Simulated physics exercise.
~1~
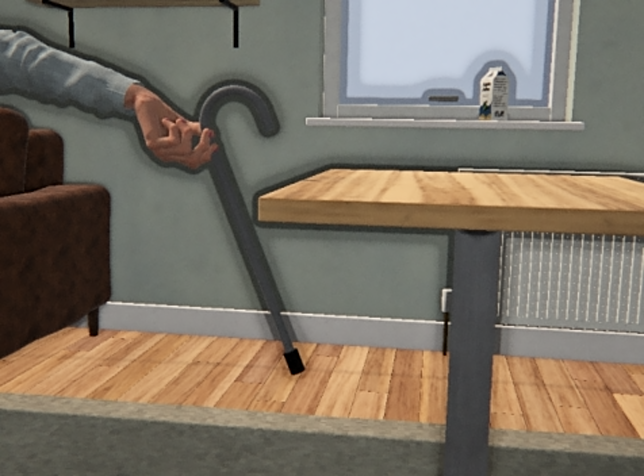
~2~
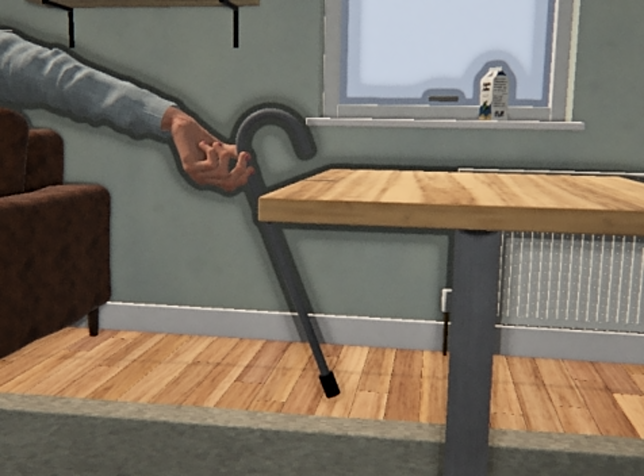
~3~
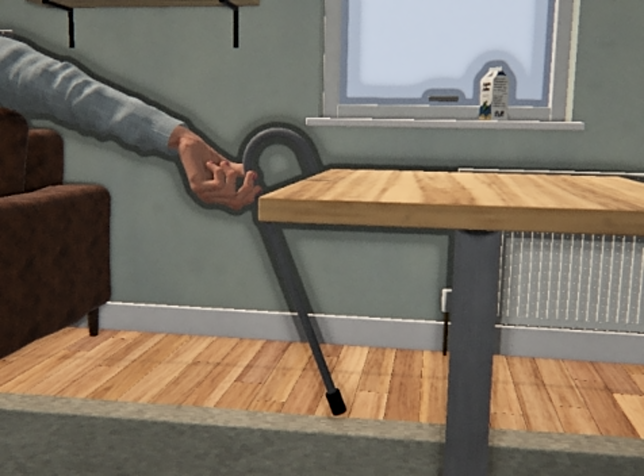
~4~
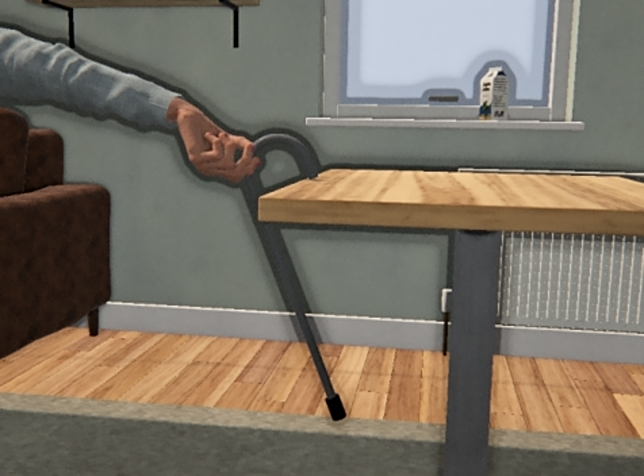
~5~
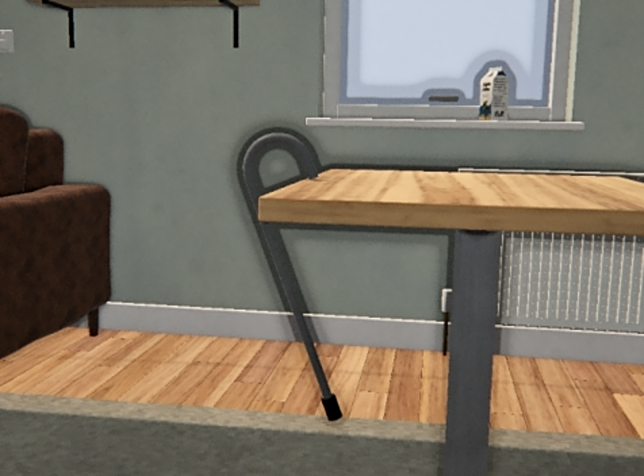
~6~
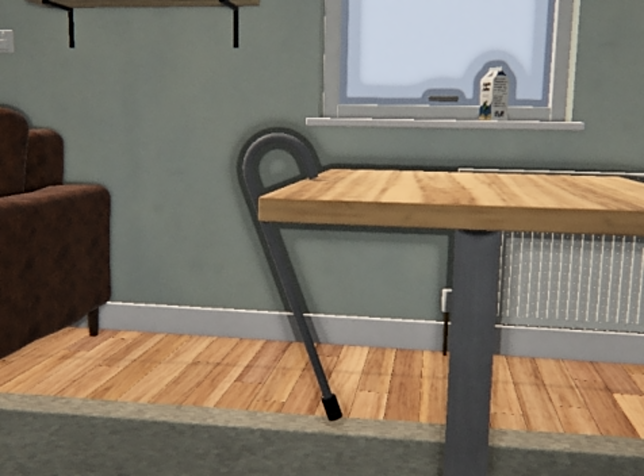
A grey cane with a curved handle and a black tip is held by a hand in a grey-blue sleeve, reaching in from the left of a room seen from the side by a still camera. A light wooden table stands at the right, a brown sofa at the left, and a carton sits on the windowsill behind. The hand carries the cane right and down to the table's near corner, lowering its crook over the edge. The fingers then come away and the arm withdraws. The cane stays hooked on the table, hanging at a slant and still.
